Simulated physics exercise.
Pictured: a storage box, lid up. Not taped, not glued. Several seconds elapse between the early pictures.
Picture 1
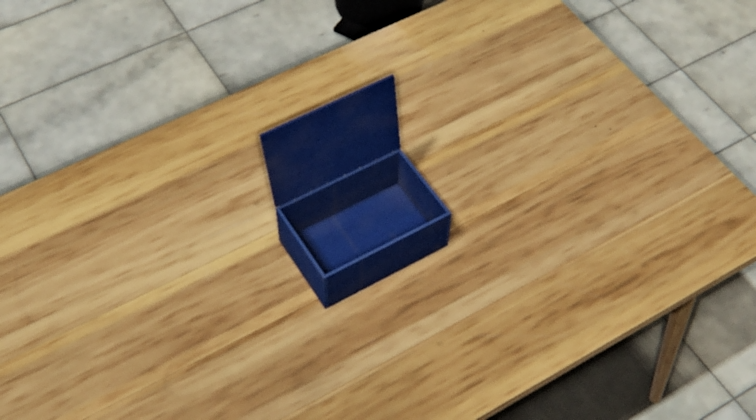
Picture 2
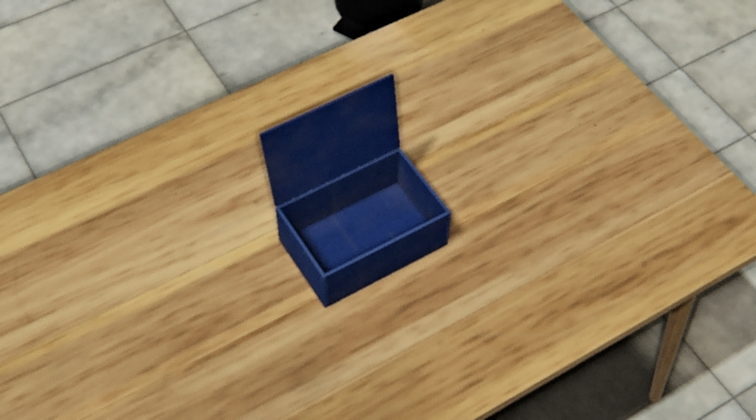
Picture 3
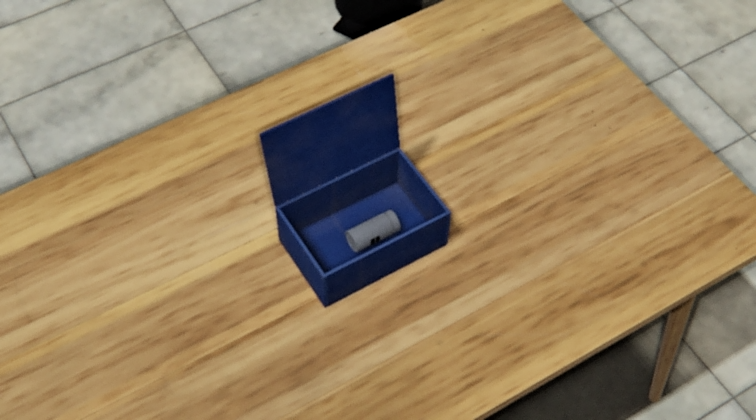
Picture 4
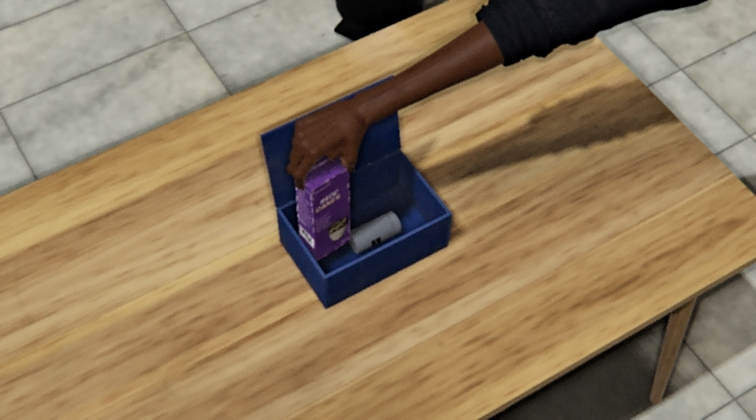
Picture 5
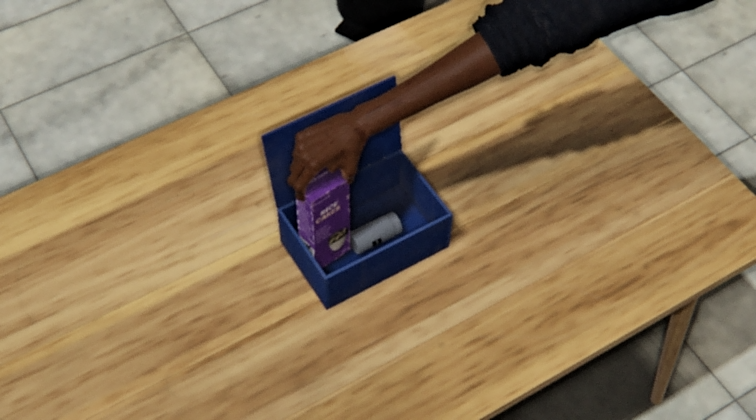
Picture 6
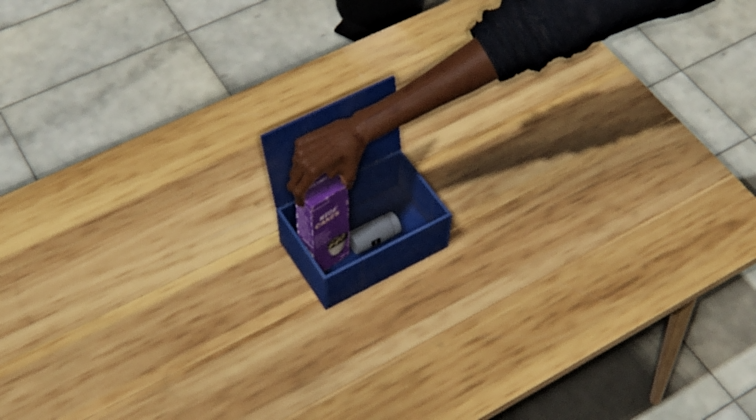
A hand lowers a purple carton into an open blue box beside a grey shaker.
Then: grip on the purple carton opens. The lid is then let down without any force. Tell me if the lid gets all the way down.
Watch - the lid never drops into place.
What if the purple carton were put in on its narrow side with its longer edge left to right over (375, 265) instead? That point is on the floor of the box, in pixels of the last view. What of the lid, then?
Then it closes.
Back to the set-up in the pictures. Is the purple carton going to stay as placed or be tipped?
After all that, it finishes out of line.
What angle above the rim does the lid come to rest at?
Roughly 20°.
Then, 1.40 s later than the last frame, lid 76° above the rim.
Then, 1.80 s later than the last frame, lid 48° above the rim; purple carton tilted by 18° near (335, 235).
Then, 2.20 s later than the last frame, lid 20° above the rim; purple carton tilted by 55° near (344, 243).
When it is over, lid 21° above the rim; lying over in the box, purple carton; grey shaker as before. End places, in pixels of the last picture, purple carton near (343, 244).
